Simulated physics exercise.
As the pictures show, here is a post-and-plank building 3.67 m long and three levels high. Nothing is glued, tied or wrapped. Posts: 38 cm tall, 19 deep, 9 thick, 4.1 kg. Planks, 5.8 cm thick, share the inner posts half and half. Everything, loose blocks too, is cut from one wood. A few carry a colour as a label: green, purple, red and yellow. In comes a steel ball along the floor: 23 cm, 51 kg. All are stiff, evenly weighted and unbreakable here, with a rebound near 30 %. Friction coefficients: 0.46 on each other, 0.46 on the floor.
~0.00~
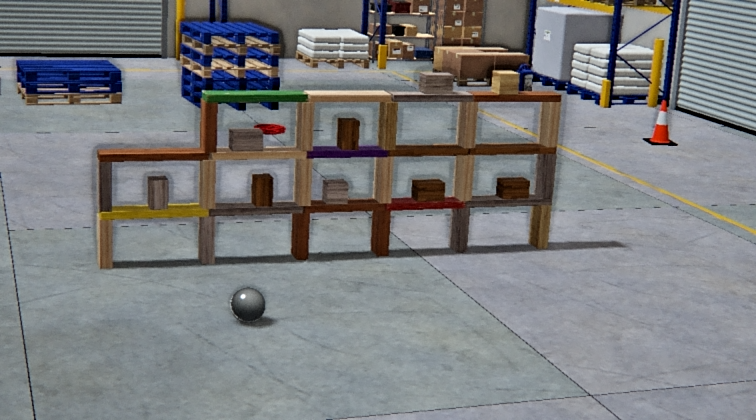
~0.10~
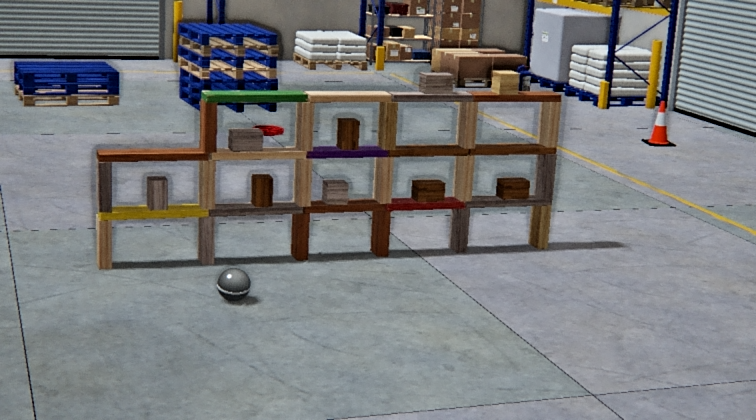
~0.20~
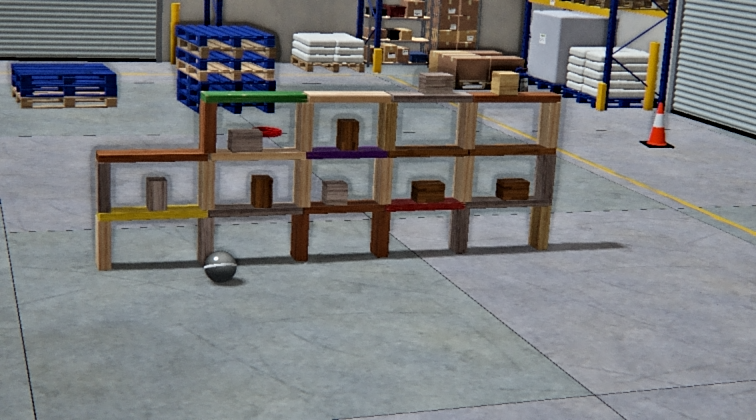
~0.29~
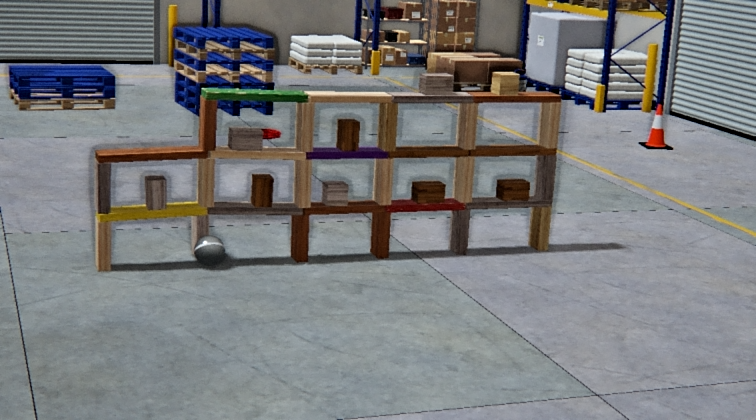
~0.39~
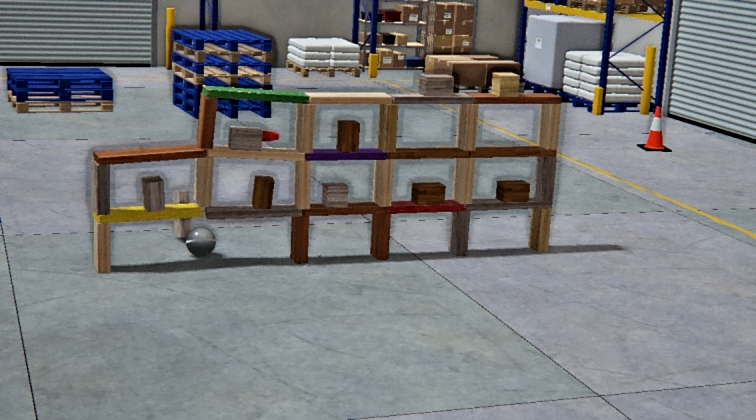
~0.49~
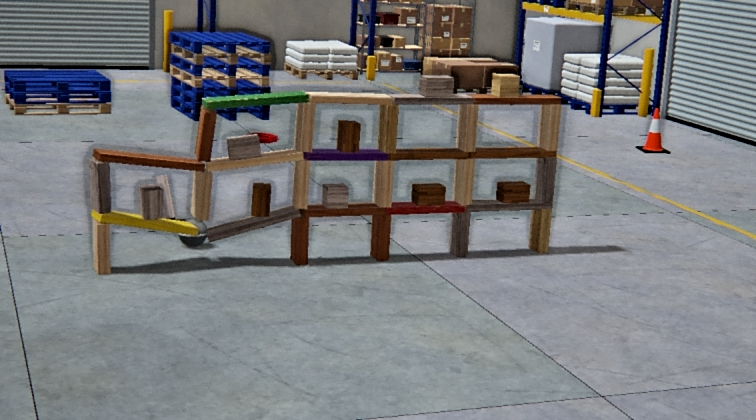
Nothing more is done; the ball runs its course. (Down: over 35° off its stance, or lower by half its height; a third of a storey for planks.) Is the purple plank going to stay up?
It stays up.
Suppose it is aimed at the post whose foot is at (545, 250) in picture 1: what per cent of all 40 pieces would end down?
Then 40 per cent.
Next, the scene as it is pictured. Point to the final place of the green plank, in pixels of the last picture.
Around (223, 259).
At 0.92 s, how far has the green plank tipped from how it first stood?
Some 50°.
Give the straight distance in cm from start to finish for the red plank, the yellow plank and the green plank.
Red 0, yellow 40, green 120.
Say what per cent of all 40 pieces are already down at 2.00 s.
At that moment 30 per cent.
By 0.62 s, ball still moving; 11 of the 40 pieces down; purple plank unmoved; yellow plank tilted 31°, 16 cm lower.
By 0.92 s, ball still moving; 13 of the 40 pieces down; purple plank moved 29 mm; green plank tilted 53°, 63 cm lower.
By 2.00 s, ball still moving; 13 of the 40 pieces down; purple plank moved 30 mm; green plank tilted 19°, 1.12 m lower.
When it is over (3.3 s), ball rolling away; 13 of the 40 pieces down; purple plank moved 30 mm; green plank tilted 19°, 1.12 m lower; yellow plank tilted 9°, 32 cm lower. In pixels of the last frame, middles, purple plank near (346, 156), green plank near (223, 260).
